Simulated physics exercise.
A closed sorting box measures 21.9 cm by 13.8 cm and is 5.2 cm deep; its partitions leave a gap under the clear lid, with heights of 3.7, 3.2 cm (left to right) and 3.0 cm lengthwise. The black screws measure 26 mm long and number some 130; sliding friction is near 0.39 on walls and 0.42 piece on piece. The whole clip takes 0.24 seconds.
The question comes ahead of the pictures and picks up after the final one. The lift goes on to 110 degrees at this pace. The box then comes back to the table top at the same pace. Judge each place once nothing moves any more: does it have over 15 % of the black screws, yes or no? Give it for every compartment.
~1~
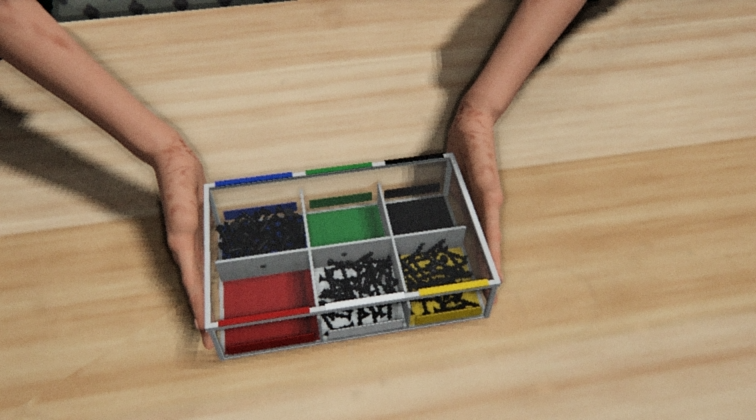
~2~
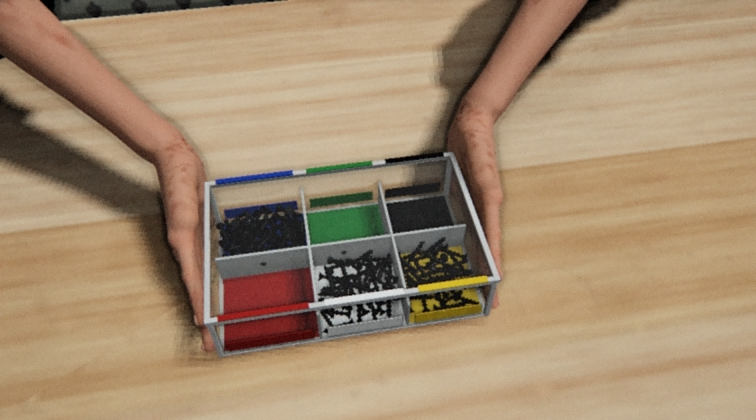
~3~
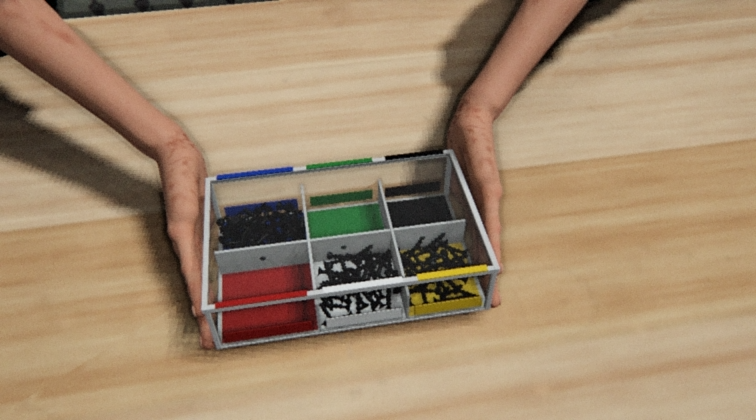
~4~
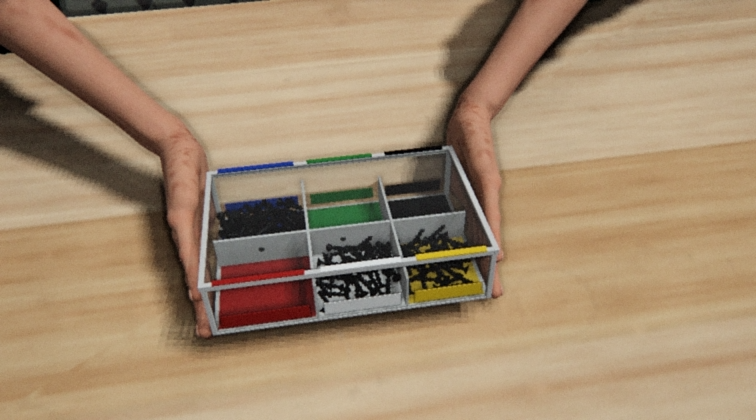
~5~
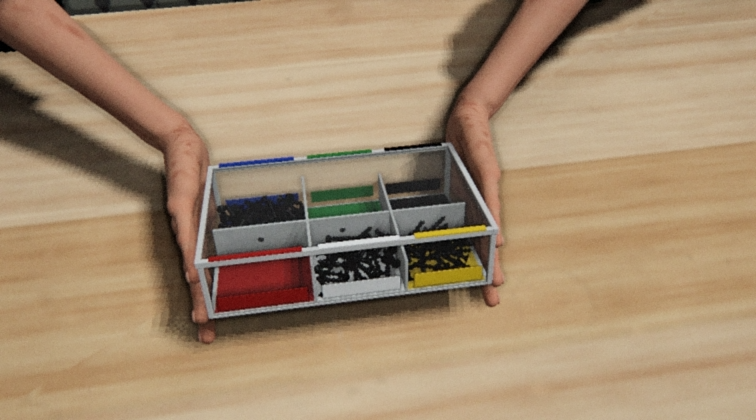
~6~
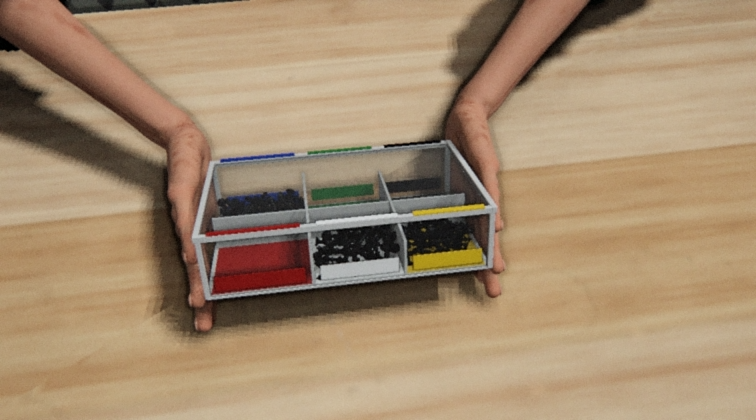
Red: No, blue: Yes, green: Yes, yellow: No, white: No, black: Yes.
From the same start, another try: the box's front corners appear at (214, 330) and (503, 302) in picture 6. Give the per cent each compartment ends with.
Final shares: Red 30%, blue 0%, green 0%, yellow 30%, white 35%, black 0%.
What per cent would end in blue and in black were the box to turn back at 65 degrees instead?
Result - blue at 45 percent, black at 0 percent.
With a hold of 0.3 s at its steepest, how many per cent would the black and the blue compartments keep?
In that case black keeps 30% and blue keeps 45%.
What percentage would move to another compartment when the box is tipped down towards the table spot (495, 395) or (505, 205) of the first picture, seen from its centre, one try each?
About 25 and 35 per cent.
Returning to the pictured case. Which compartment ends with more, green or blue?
Blue.
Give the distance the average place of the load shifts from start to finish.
Net shift: Approx. 5.0 cm.
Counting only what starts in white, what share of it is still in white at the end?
I'd put it at roughly 0 per cent.
Then, 0.75 s after the last picture, tilt 109 degrees; blue 45 %, green 15 %, yellow 10 %, white 10 %, black 20 %.
Then, 1.25 s after the last picture, tilt 47 degrees; blue 45 %, green 25 %, black 30 %.
Then, 1.81 s after the last picture, tilt 0 degrees; blue 45 %, green 25 %, black 30 %.
In the end, red 0 %, blue 45 %, green 25 %, yellow 0 %, white 0 %, black 30 %.
